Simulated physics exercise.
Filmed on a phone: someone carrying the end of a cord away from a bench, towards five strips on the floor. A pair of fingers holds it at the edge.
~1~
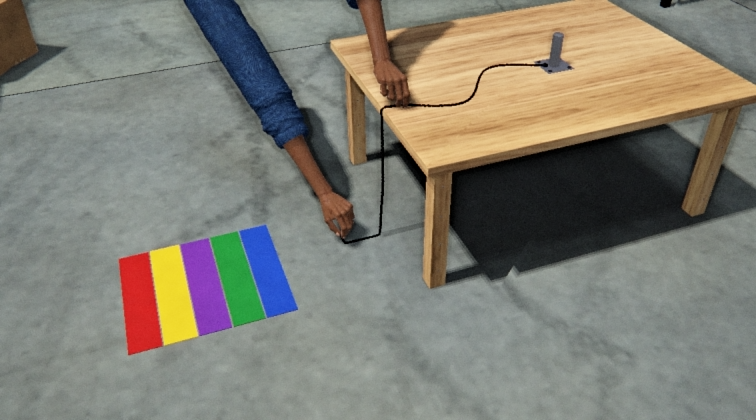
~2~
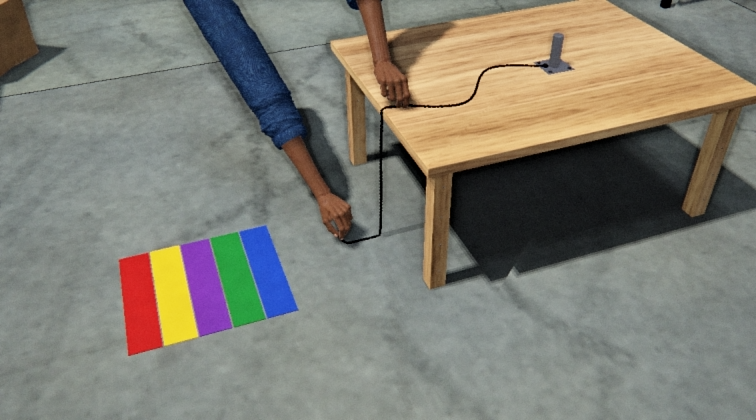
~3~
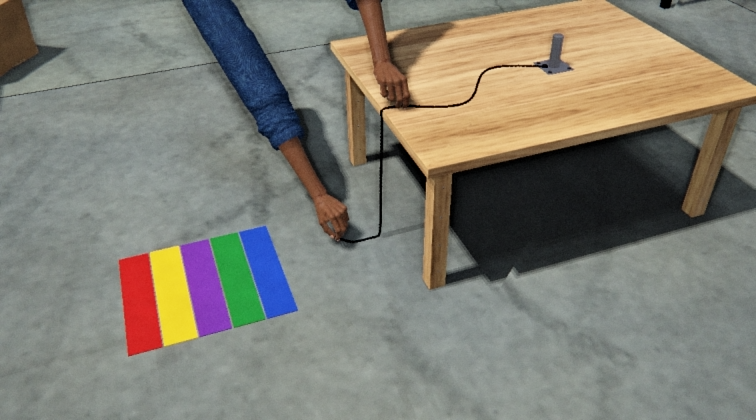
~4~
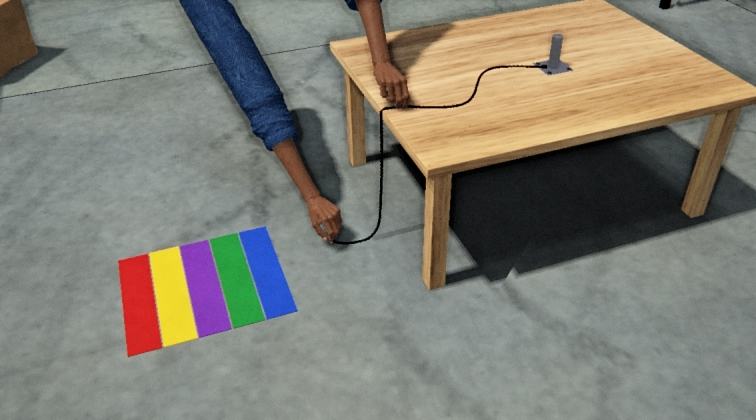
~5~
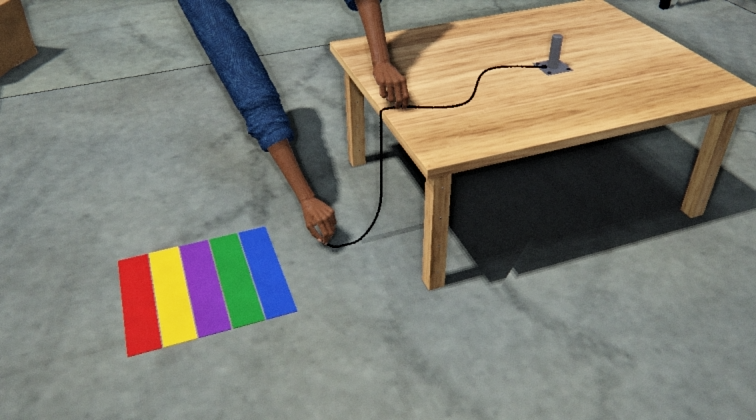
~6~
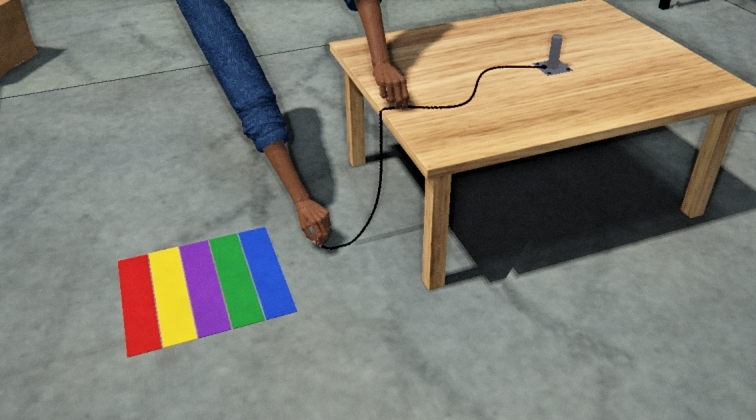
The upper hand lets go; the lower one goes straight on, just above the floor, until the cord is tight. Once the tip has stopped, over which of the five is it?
Over the purple strip.
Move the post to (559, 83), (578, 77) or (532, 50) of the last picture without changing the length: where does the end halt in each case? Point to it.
Results per try: (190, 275); (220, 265); (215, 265).
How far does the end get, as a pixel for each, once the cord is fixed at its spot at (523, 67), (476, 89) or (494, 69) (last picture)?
It comes to rest around (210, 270), (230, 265) and (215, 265) respectively.
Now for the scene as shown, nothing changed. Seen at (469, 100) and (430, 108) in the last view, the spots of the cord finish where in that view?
The first finishes about (435, 97) and the second about (396, 107).
Soon after, end near (259, 257); over blue.
Then, end near (225, 265); over green.
At full stretch, end near (205, 270); over purple. Over purple.
